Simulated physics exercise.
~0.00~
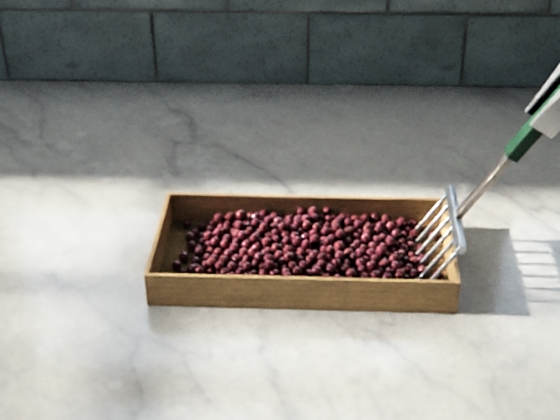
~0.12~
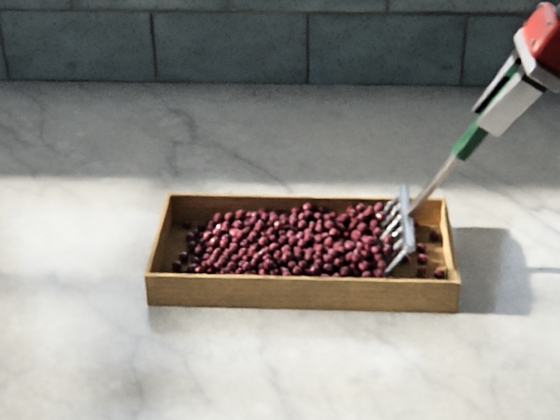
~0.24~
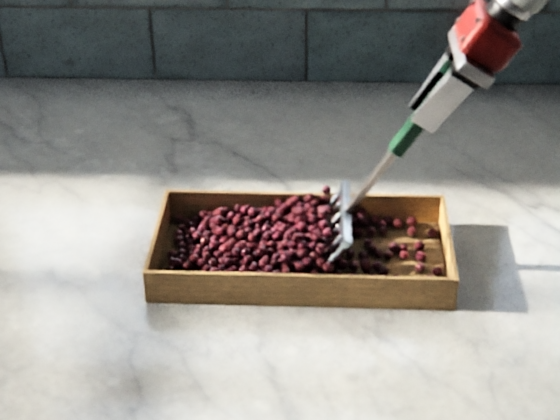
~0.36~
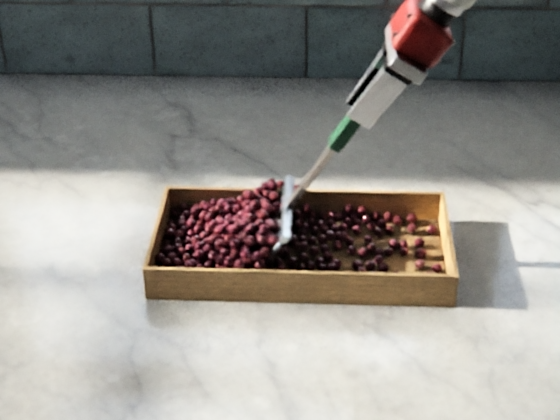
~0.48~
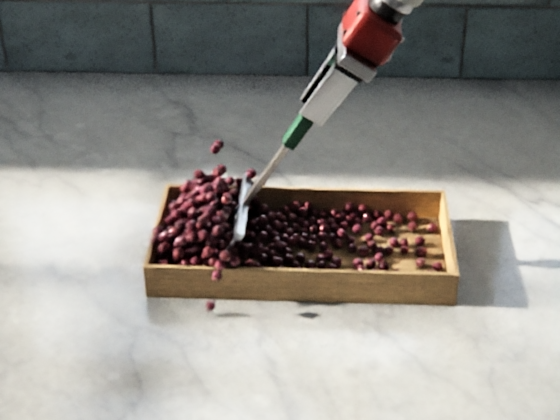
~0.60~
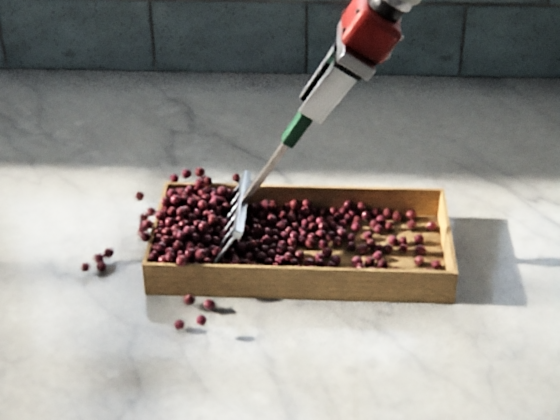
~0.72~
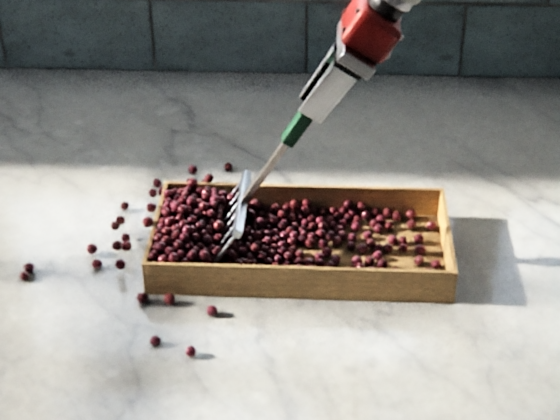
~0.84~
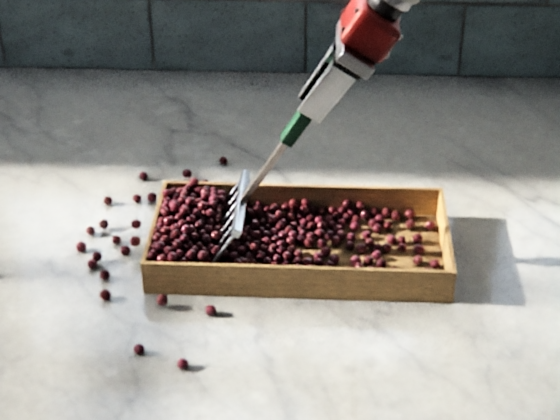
On a pale marble counter before a dark tiled wall, seen from slightly above, a shallow wooden tray holds a spread of small dark red beads. A robot arm in red, white and green reaches in from the upper right, holding a metal comb at the tray's right end. The comb sweeps left, heaping the beads ahead of it and leaving a thinner scatter behind. Near the left end it stops, and some beads spill over the tray's edges and roll across the counter. Most remain in the tray, piled toward the left, with a small number scattered outside.
